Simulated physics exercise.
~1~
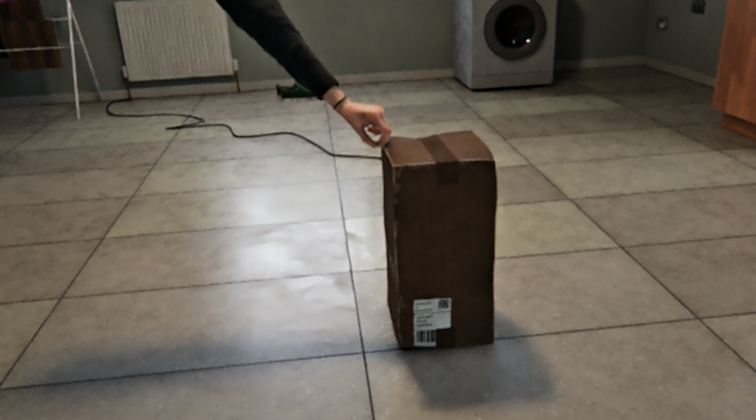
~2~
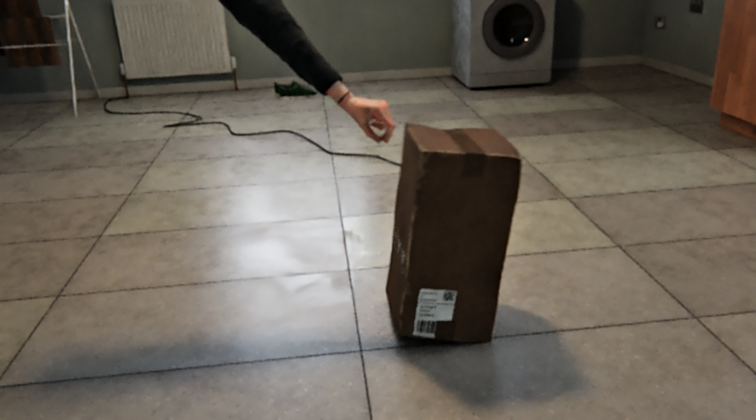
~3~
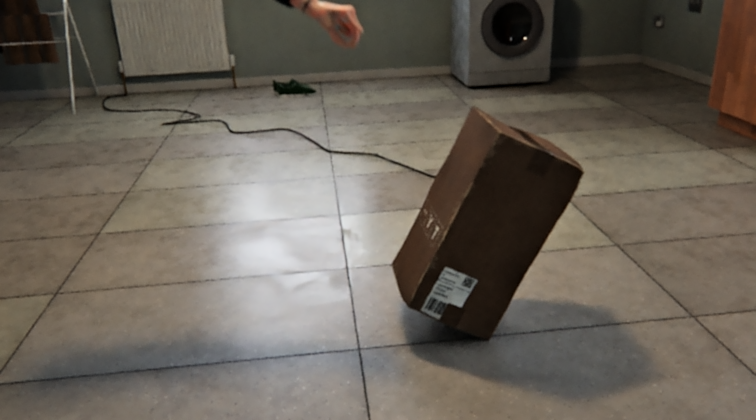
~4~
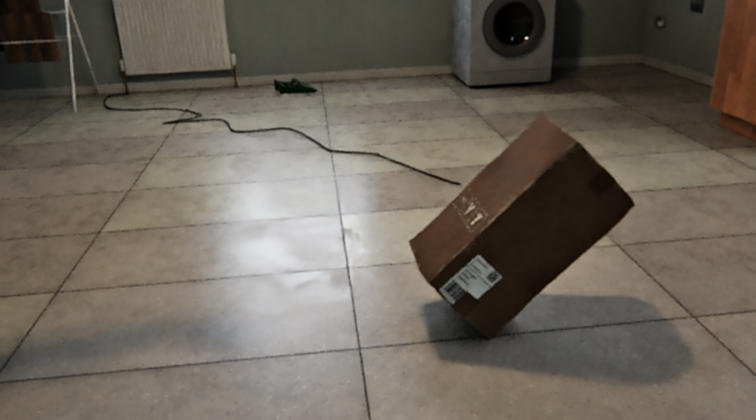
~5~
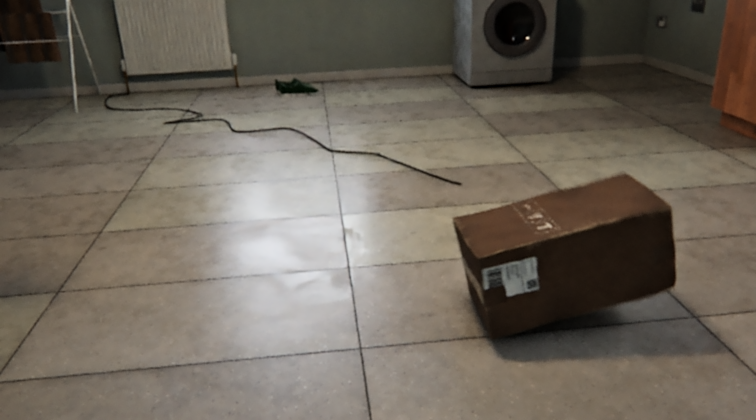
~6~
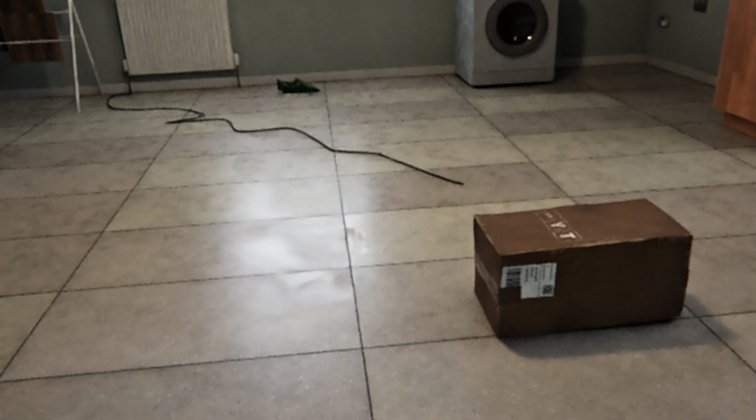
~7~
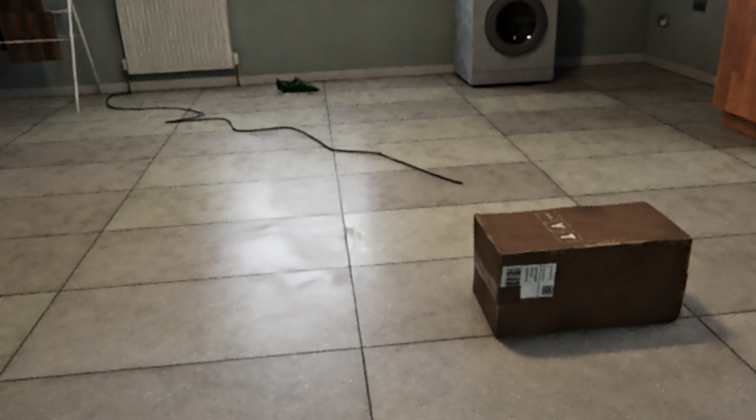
The clip shows a hand pushing the top of a tall brown parcel standing upright on a tiled floor, then drawing back as the parcel tips to the right. The parcel topples over and comes to rest on its side, with a washing machine behind it.
